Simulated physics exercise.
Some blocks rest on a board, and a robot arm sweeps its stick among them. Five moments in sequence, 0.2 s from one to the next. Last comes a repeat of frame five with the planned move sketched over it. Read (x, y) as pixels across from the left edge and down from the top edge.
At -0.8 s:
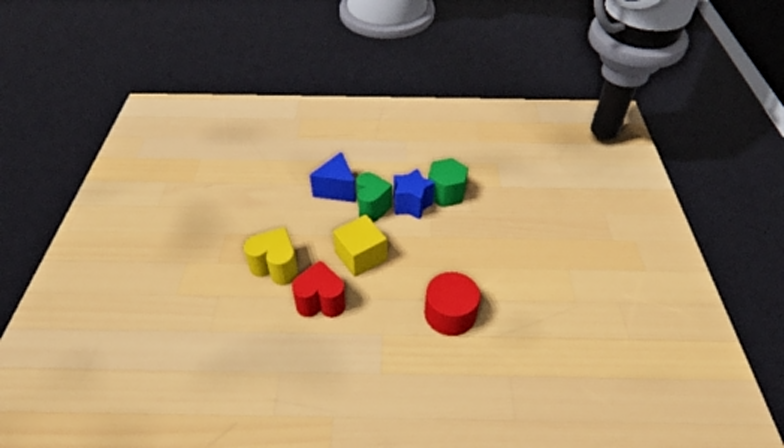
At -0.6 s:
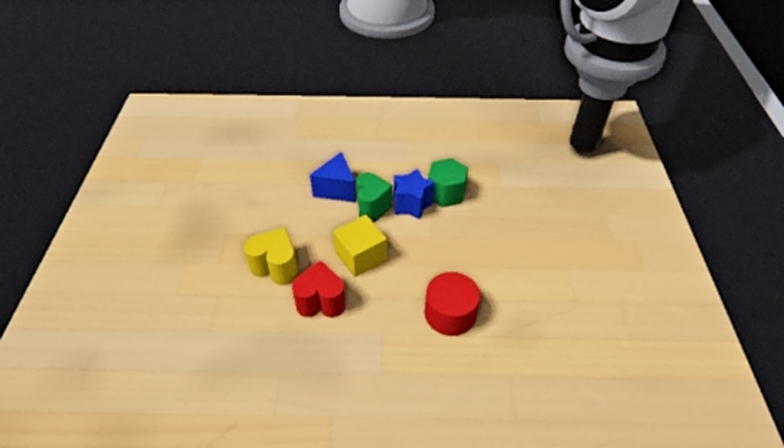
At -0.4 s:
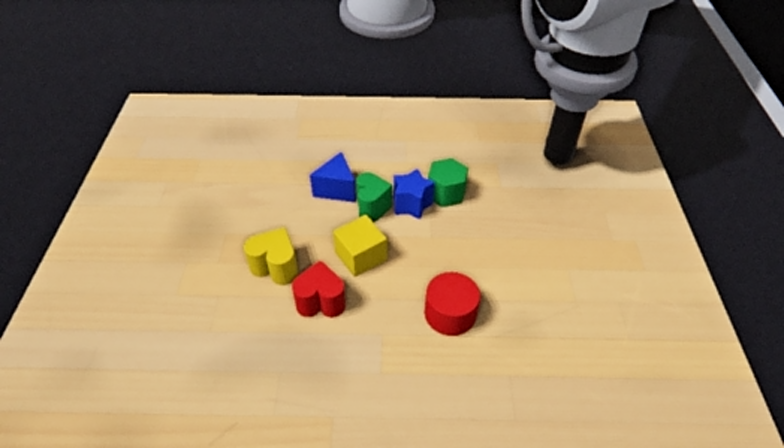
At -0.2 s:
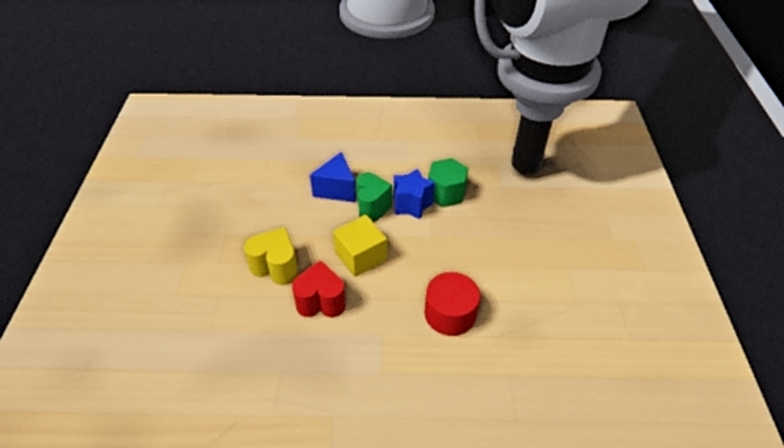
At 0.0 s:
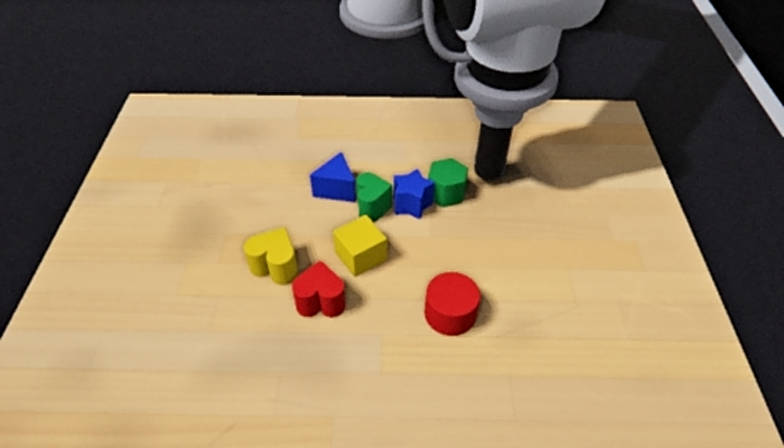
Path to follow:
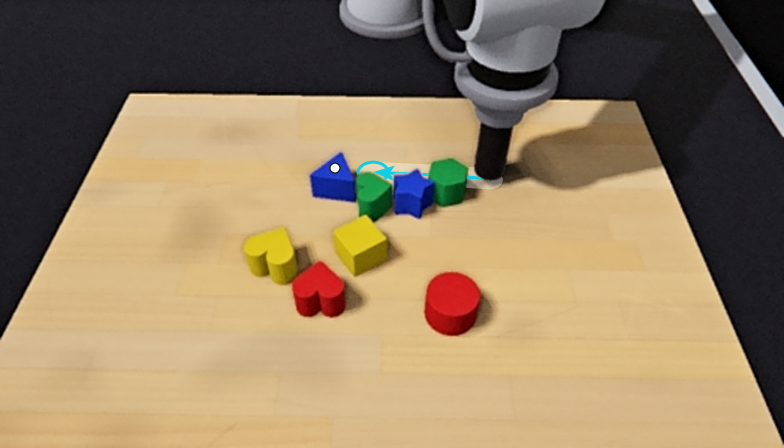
On a wooden board scattered with red, yellow, blue and green blocks, a robot arm moved its black stick leftward from the upper right corner to beside the green six-sided block, while the blocks stayed still.
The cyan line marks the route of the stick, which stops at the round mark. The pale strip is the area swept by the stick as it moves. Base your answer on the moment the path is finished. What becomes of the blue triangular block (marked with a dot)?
It barely shifts, if at all.
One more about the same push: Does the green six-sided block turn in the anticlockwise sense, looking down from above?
Final answer: Yes.
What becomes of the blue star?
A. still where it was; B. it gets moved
B - it gets moved.
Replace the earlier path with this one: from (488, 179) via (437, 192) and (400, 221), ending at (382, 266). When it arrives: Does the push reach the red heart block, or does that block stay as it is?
The block in question is displaced by the end.
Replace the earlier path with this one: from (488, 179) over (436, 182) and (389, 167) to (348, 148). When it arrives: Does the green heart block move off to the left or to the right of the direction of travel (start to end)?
Left.
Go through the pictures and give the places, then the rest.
Tip of the stick at (604, 131), middles of tops, blue triangular block at (335, 168), green heart block at (372, 185), blue star at (413, 182), green six-sided block at (449, 171), in the first frame.
Stick at (583, 144), nothing pushed, in the second frame.
Stick at (558, 156), nothing pushed, in the third frame.
Stick at (526, 165), nothing pushed, in the fourth frame.
Stick at (489, 171), blue triangular block at (335, 168), green heart block at (372, 185), blue star at (413, 182), green six-sided block at (449, 171), in the fifth frame.
The line goes in a line from (488, 179) to (373, 172); the dot is on the blue triangular block.
The first path, step by step. One third of the way, stick at (449, 169); blue star at (406, 187), turned 15° clockwise; green six-sided block at (436, 175), turned 25° anticlockwise.
Two thirds of the way, stick at (410, 166); green heart block at (368, 187); blue star at (403, 190); green six-sided block at (433, 176), turned 35° anticlockwise.
At the end, stick at (373, 165); blue triangular block unmoved; green heart block at (368, 187); blue star at (403, 190); green six-sided block at (433, 176), turned 35° anticlockwise.
